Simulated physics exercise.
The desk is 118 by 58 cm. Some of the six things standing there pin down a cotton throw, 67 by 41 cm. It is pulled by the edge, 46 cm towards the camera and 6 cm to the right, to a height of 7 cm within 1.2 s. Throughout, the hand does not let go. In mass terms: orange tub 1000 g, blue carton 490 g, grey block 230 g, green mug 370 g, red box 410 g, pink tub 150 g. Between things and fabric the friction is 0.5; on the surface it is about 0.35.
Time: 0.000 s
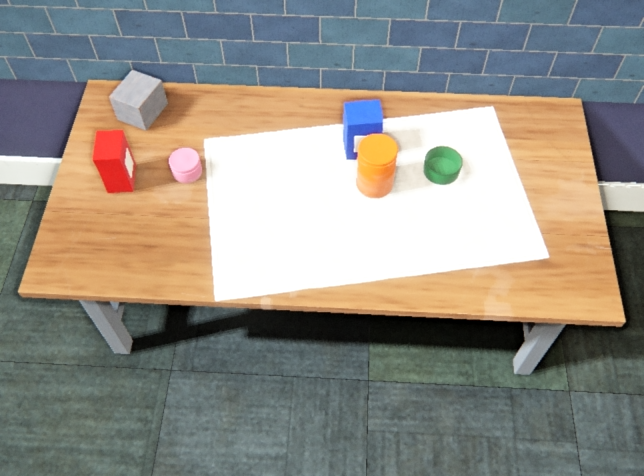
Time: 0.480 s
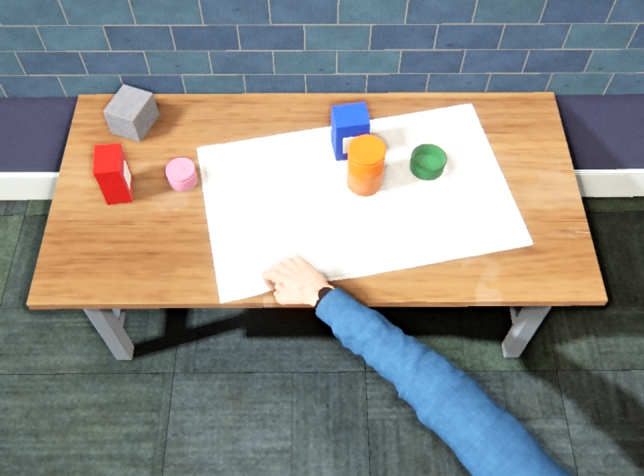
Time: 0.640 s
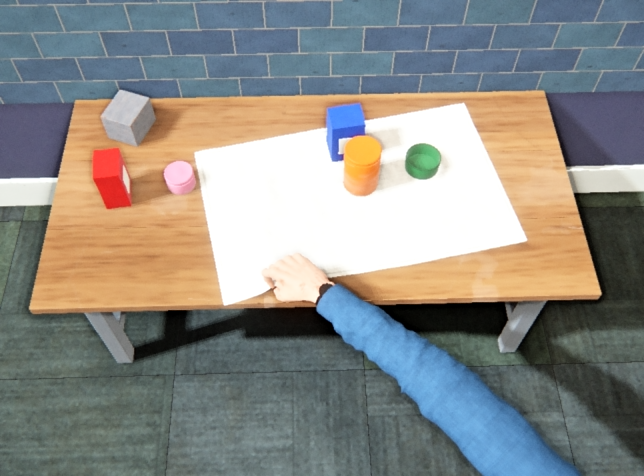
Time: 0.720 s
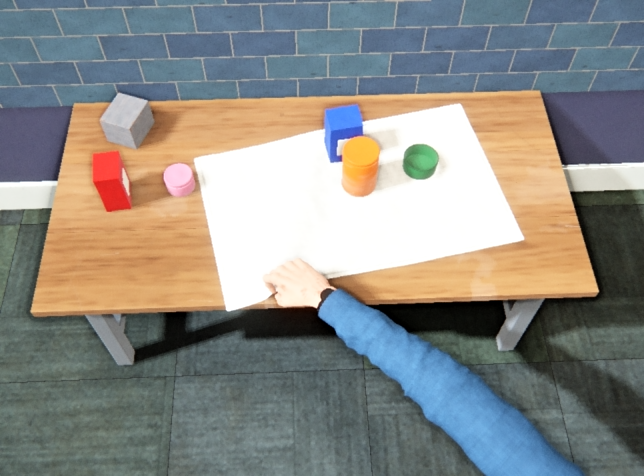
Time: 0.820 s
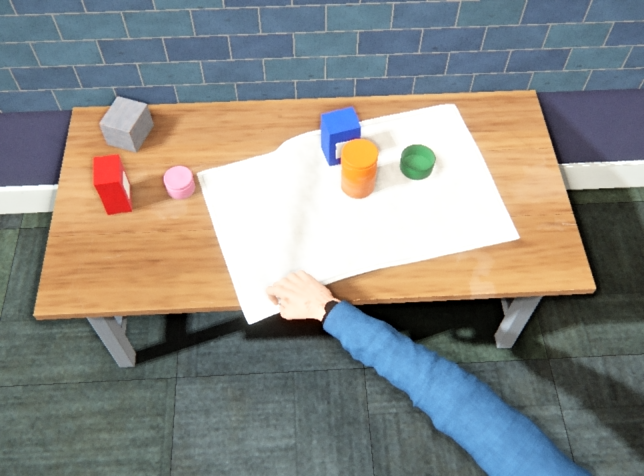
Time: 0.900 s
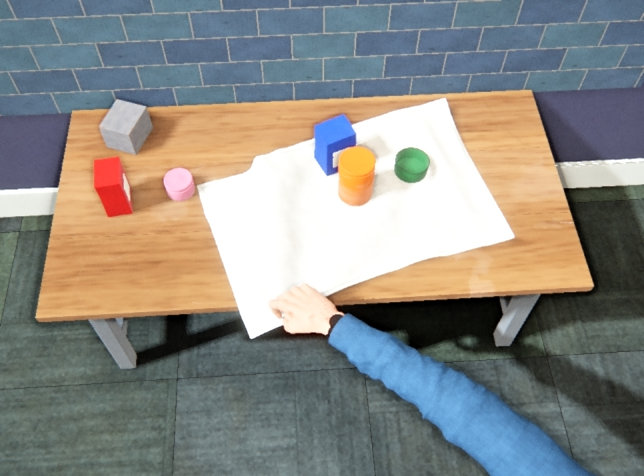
A hand gripping the front edge of a white cloth on a wooden desk, tugging it slightly forward, shifting the blue carton.
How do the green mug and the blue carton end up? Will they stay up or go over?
In short: The green mug goes over, the blue carton goes over.
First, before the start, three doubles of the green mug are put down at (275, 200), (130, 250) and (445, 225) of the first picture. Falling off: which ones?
Going through the three spots as listed: Ends up off the top, holds its spot and ends up off the top.
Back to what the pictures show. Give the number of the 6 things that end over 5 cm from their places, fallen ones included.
3.
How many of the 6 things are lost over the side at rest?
After counting, the figure is 3.
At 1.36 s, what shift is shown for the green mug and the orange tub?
For the green mug, 25 centimetres, and for the orange tub, 25 centimetres.
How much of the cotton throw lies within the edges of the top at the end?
Roughly 0% of it.
After 1.1 s, 80 % of the cotton throw is still over the top; blue carton 17 cm off its start, green mug 13 cm off its start, orange tub 15 cm off its start.
After 1.4 s, 50 % of the cotton throw is still over the top; blue carton 31 cm off its start, green mug 24 cm off its start, orange tub 27 cm off its start.
After 1.6 s, 20 % of the cotton throw is still over the top; blue carton 45 cm off its start at (288, 293), green mug 38 cm off its start at (365, 290), orange tub 42 cm off its start at (328, 339).
After 1.8 s, 0 % of the cotton throw is still over the top; blue carton over the edge, green mug over the edge, orange tub over the edge.
After 3.4 s, 0 % of the cotton throw is still over the top; blue carton over the edge, green mug over the edge, orange tub over the edge.
